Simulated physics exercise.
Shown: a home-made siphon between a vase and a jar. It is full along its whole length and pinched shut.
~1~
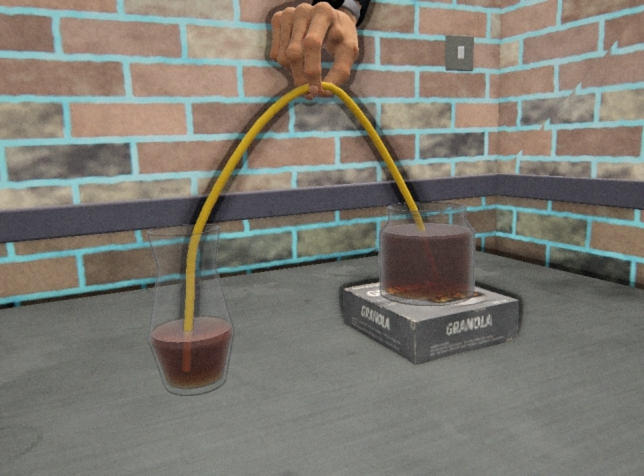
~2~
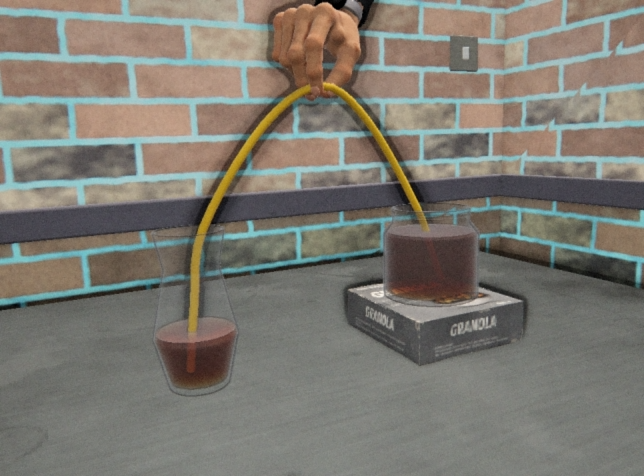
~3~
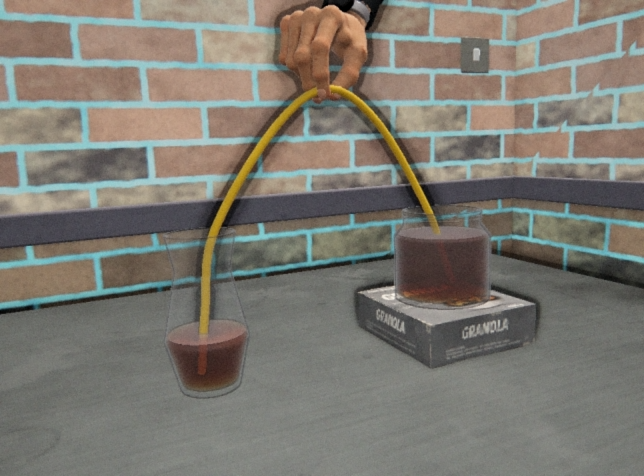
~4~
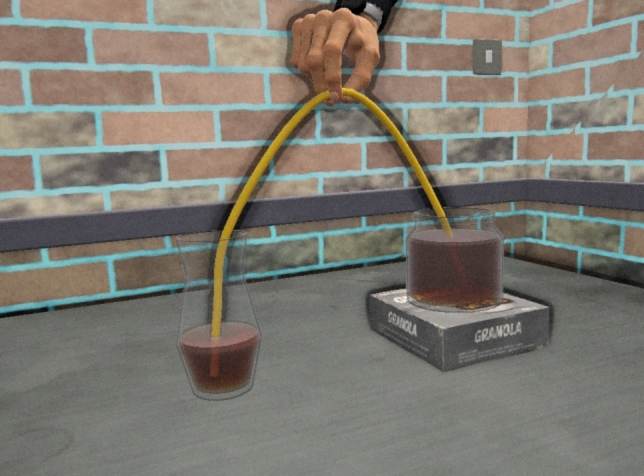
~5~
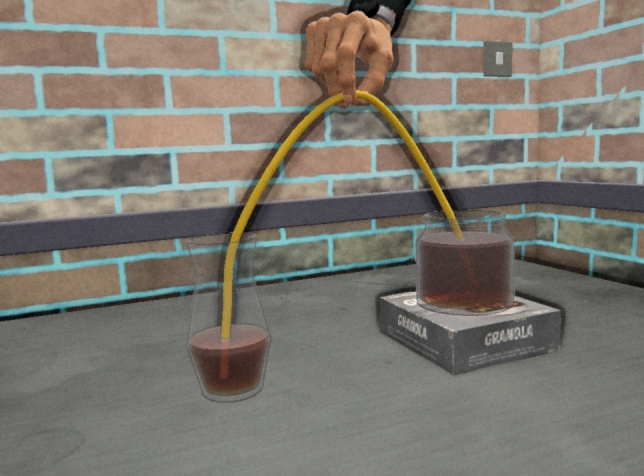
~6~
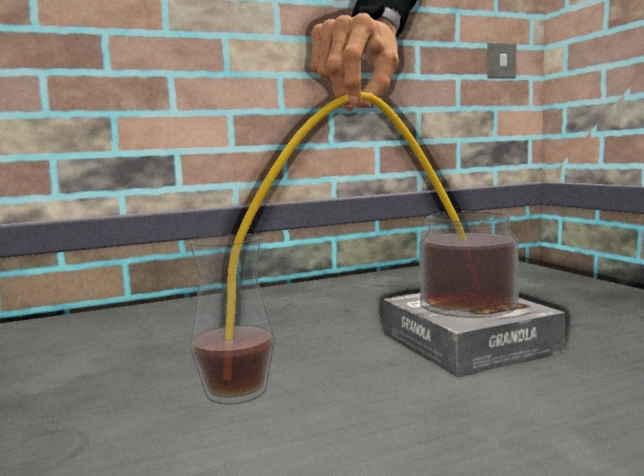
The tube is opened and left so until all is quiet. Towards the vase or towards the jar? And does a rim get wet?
Iced tea: Moves left; receiver holds everything.
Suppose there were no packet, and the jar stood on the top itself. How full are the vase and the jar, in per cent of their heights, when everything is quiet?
Final levels, in order: Approx. 45 % / 65 %.
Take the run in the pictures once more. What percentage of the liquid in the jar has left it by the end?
Close to 30 in a hundred.
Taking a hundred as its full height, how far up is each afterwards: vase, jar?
Near 65 in a hundred for the first, near 50 in a hundred for the second.
Next, the vase is about half full; the jar is about two thirds full.
After that, the vase is about two thirds full; the jar is about half full.
Finally, the vase is about two thirds full; the jar is about half full; the two surfaces are level.
